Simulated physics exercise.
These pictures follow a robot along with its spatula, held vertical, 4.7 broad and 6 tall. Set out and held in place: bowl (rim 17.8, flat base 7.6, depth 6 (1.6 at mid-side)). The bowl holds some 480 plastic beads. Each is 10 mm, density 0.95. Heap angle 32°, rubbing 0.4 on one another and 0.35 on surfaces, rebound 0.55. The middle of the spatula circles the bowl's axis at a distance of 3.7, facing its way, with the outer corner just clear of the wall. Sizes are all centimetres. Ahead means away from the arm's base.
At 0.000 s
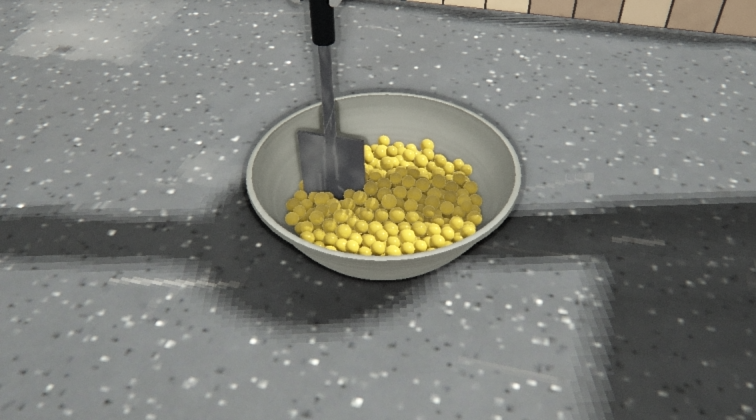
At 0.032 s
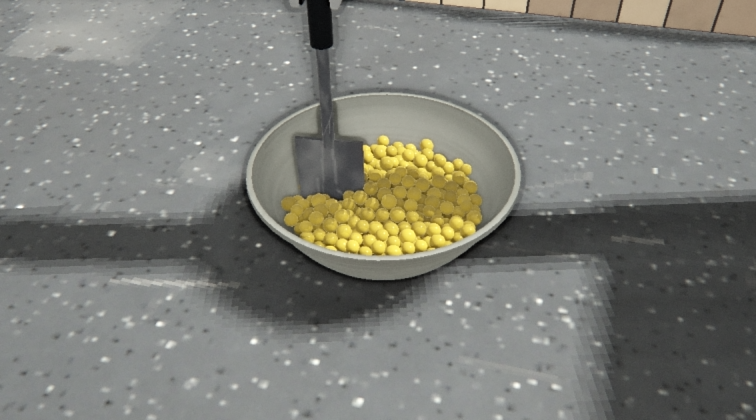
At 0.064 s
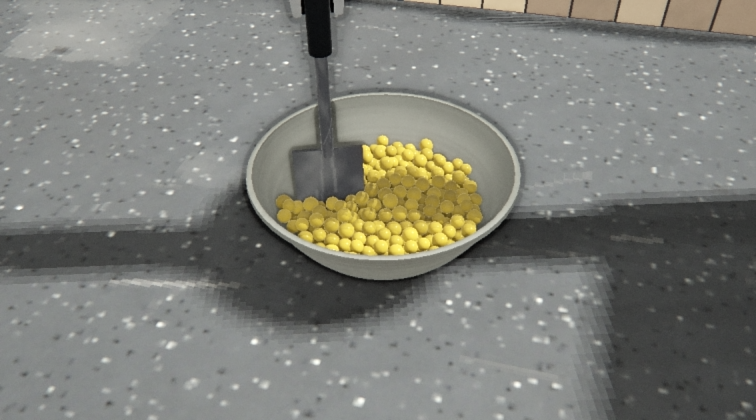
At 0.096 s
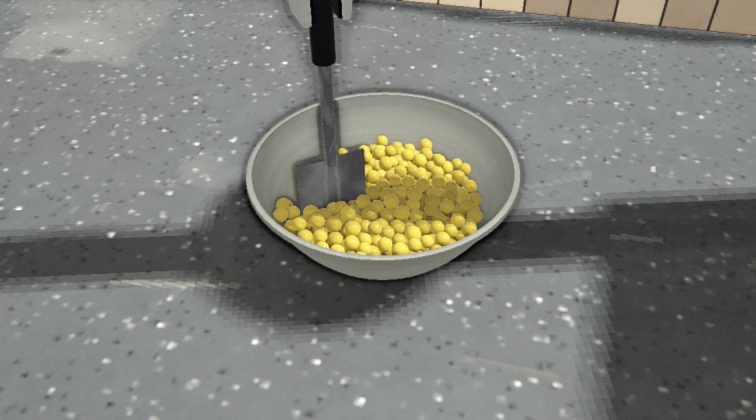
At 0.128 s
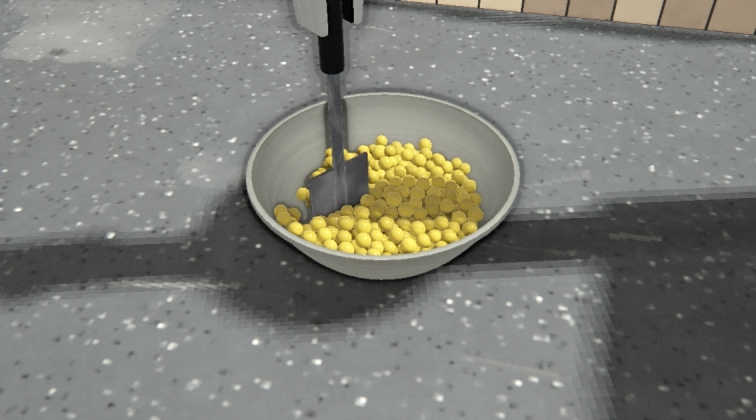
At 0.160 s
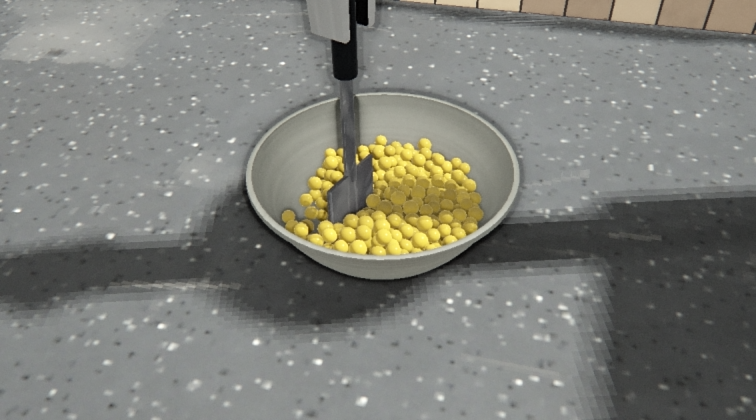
Upright metal spatula held by a robot arm sweeping through yellow beads in a pale bowl, turning as it moves toward the viewer.
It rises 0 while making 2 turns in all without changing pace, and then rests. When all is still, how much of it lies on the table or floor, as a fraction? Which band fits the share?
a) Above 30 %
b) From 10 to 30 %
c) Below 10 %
Option b: From 10 to 30 %.
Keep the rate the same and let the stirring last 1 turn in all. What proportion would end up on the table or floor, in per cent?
That would give some 5 percent.
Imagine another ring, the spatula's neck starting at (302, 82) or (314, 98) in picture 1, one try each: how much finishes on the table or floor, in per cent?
I'd guess some 0 and 20 percent.
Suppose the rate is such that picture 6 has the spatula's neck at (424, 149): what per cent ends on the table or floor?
Something like 55 percent, roughly.
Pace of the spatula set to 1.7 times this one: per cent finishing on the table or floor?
Estimated share: Close to 45 per cent.
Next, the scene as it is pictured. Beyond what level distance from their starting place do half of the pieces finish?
About 8 centimetres.
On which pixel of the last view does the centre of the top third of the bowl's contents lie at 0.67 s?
Around (310, 163).
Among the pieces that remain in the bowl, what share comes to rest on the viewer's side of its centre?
Close to 65 in a hundred.
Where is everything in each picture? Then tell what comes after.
The spatula neck at (329, 117), 0° round; upper third of the load around (392, 197), from x 290 to 475, top at y 140; 475 in the bowl, in the first frame.
The spatula neck at (327, 121), 7° round; upper third of the load around (390, 200), from x 290 to 475, top at y 140, in the second frame.
The spatula neck at (326, 130), 22° round; upper third of the load around (386, 203), from x 285 to 475, top at y 140, in the third frame.
The spatula neck at (330, 139), 38° round; upper third of the load around (386, 212), from x 280 to 475, top at y 140, in the fourth frame.
The spatula neck at (337, 147), 54° round; upper third of the load around (389, 218), from x 280 to 475, top at y 140, in the fifth frame.
The spatula neck at (349, 153), 71° round; upper third of the load around (395, 223), from x 290 to 475, top at y 140; 475 in the bowl, in the sixth frame.
After 0.67 s, 326° round, highest piece 8 above the table; 444 in the bowl, 24 on the table or floor, 7 in flight or on the tool.
After 1.17 s, 222° round, highest piece 8 above the table; 422 in the bowl, 49 on the table or floor, 4 in flight or on the tool.
After 1.63 s, 0° round, highest piece 7 above the table; 400 in the bowl, 74 on the table or floor, 1 in flight or on the tool.
After 2.33 s, 0° round, highest piece 7 above the table; 400 in the bowl, 75 on the table or floor.
In the end, 400 in the bowl, 75 on the table or floor. That is 16 % on the table or floor.
